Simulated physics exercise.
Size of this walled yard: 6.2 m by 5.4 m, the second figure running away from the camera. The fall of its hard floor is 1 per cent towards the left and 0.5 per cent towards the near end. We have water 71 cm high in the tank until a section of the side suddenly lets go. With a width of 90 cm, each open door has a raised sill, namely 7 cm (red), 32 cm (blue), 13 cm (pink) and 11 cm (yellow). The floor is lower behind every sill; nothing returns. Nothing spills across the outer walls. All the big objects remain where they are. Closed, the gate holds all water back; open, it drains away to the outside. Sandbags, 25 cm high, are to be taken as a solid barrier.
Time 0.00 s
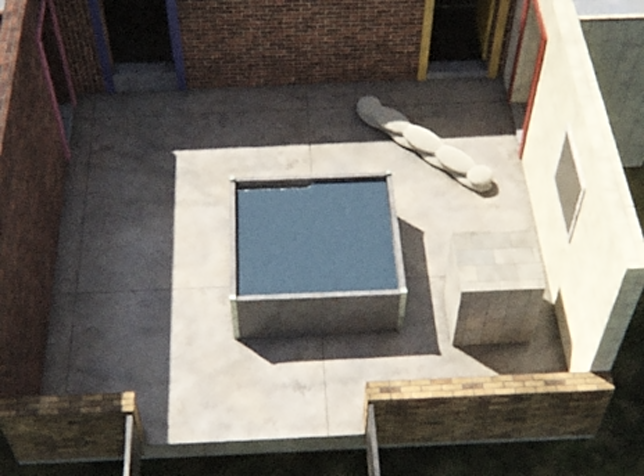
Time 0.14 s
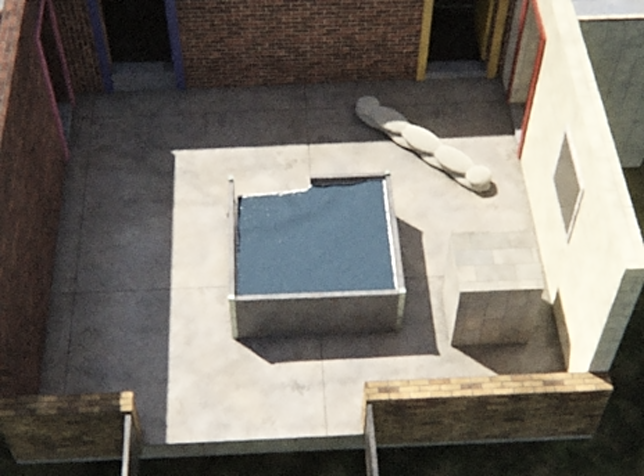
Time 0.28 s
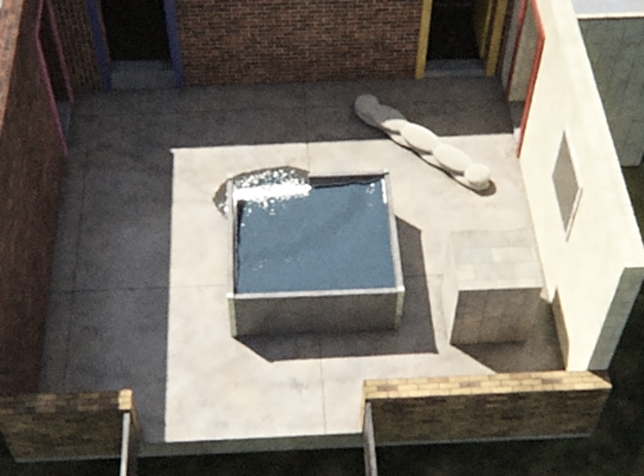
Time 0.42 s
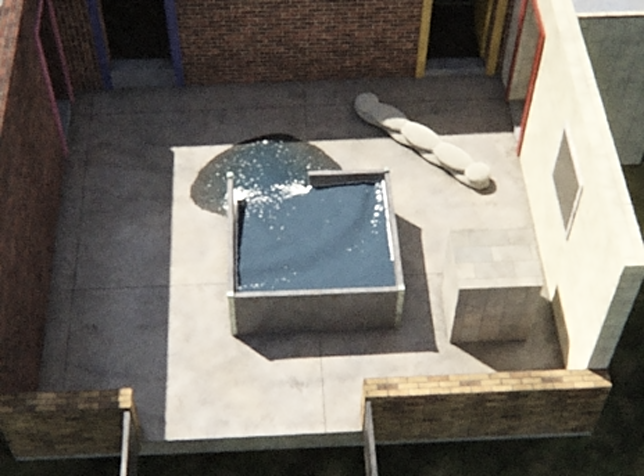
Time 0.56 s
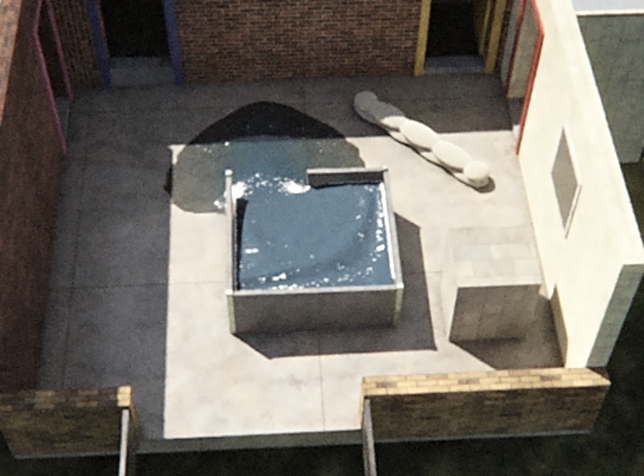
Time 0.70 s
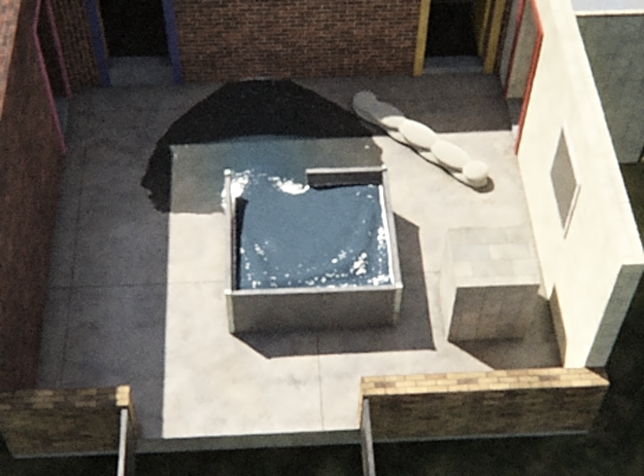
Water pours through a gap in the far side of a square tank in a brick-walled yard, its surface breaking into white ripples, and spreads in a widening dark fan across the paved floor towards the back wall.
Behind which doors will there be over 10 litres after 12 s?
My prediction: At the red door the amount will overshoot the limit, at the blue door the amount will not overshoot the limit, at the pink door the amount will overshoot the limit, at the yellow door the amount will not overshoot the limit.
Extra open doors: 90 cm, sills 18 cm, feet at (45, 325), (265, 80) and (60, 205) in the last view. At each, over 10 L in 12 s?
In that order: Short of it, beyond it, short of it.
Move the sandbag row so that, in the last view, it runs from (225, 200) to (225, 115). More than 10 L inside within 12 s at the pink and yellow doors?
Then the pink door is over the mark and the yellow door is over the mark.
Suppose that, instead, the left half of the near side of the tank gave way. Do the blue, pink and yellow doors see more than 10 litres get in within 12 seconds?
Door by door - blue: Within bounds, pink: Within bounds, yellow: Within bounds.
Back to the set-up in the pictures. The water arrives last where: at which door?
Red.
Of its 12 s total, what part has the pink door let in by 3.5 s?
Some 55 per cent by then.
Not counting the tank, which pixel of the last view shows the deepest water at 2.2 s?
Near (84, 95).
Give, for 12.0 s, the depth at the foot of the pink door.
Reading: Close to 8.5 cm.
After 1.4 s water covers 25 % of the floor and is deepest (37 cm) near (265, 206); red door not reached, blue door 20 cm at the sill, 0 L in, pink door not reached, yellow door not reached.
After 2.2 s water covers 35 % of the floor and is deepest (38 cm) near (84, 95); red door not reached, blue door 20 cm at the sill, 0 L in, pink door 26 cm at the sill, 15 L in, yellow door 4 cm at the sill, 0 L in.
After 3.5 s water covers 50 % of the floor and is deepest (24 cm) near (68, 123); red door 12 cm at the sill, 14 L in, blue door 17 cm at the sill, 0 L in, pink door 24 cm at the sill, 96 L in, yellow door 5 cm at the sill, 0 L in.
After 7.0 s water covers 85 % of the floor and is deepest (15 cm) near (33, 425); red door 7 cm at the sill, 31 L in, blue door 13 cm at the sill, 0 L in, pink door 14 cm at the sill, 167 L in, yellow door 6 cm at the sill, 1 L in.
After 12.0 s water covers 95 % of the floor and is deepest (11 cm) near (33, 425); red door 5 cm at the sill, 32 L in, blue door 7 cm at the sill, 0 L in, pink door 8 cm at the sill, 169 L in, yellow door 5 cm at the sill, 1 L in.
